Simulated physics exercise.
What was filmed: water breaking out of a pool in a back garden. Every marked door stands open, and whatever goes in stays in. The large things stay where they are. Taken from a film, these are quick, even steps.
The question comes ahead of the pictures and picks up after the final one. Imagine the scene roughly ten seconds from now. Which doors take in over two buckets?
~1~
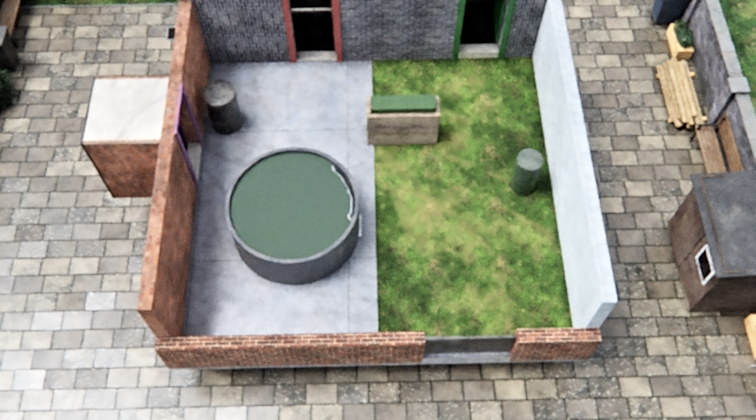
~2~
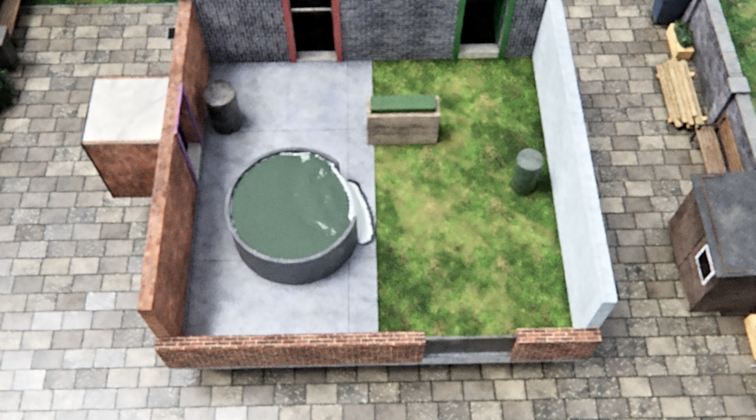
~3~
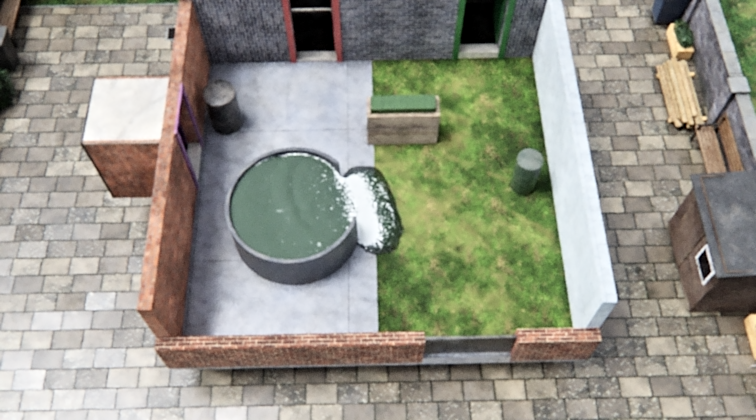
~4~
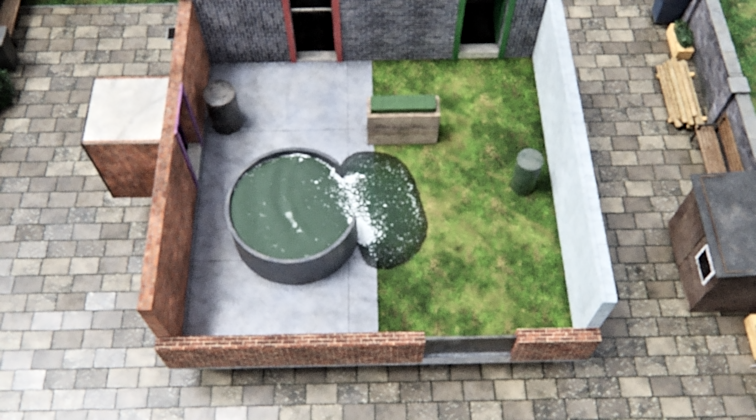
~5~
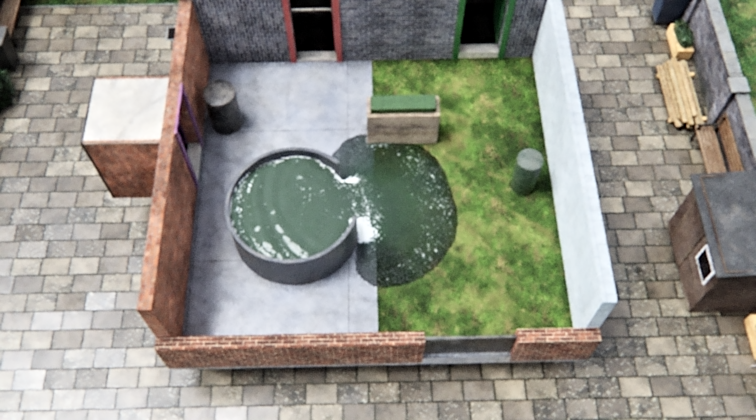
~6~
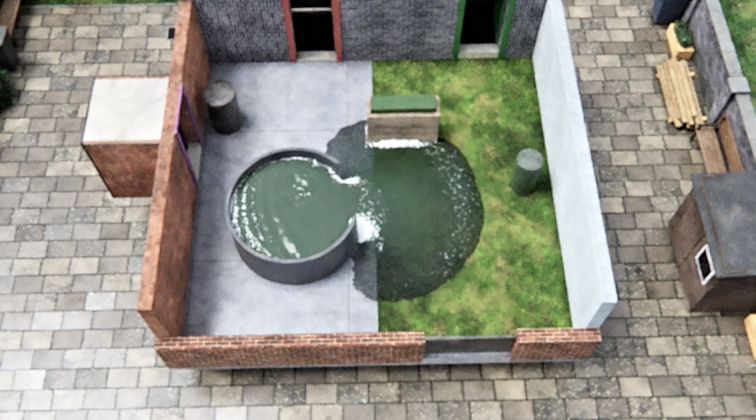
In the end the green door will not go over two buckets, the purple door will not go over two buckets, the red door will not go over two buckets.
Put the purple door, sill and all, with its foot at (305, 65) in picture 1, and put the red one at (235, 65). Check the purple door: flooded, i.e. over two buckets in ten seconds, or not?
The purple door is under.
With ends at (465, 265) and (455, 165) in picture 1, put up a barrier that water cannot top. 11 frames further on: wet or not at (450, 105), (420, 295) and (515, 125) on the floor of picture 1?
Lab note - spot 1 inundated, spot 2 inundated, spot 3 inundated.
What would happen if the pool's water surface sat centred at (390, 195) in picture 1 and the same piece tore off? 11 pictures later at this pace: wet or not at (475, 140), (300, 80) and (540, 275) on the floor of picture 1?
Point by point: Swamped; still bare; swamped.
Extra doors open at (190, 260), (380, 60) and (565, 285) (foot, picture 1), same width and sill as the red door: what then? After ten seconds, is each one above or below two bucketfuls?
Going door by door: The first remains below the limit, the second remains below the limit, the third runs past the limit.
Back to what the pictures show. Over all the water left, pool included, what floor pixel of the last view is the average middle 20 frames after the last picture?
It is near (414, 206).
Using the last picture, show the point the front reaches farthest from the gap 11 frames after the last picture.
Farthest reach: About (531, 95).
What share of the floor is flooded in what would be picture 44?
It comes to roughly 80 in a hundred.
A moment on, water covers 30 % of the floor; the green door not reached, the purple door not reached, the red door not reached.
Next, water covers 45 % of the floor; the green door not reached, the purple door not reached, the red door not reached.
Then, water covers 55 % of the floor; the green door wet at the sill, nothing in, the purple door not reached, the red door wet at the sill, nothing in.
Later, water covers 80 % of the floor; the green door wet at the sill, nothing in, the purple door wet at the sill, nothing in, the red door wet at the sill, nothing in.
In the end, water covers 100 % of the floor; the green door wet at the sill, nothing in, the purple door wet at the sill, nothing in, the red door wet at the sill, nothing in.
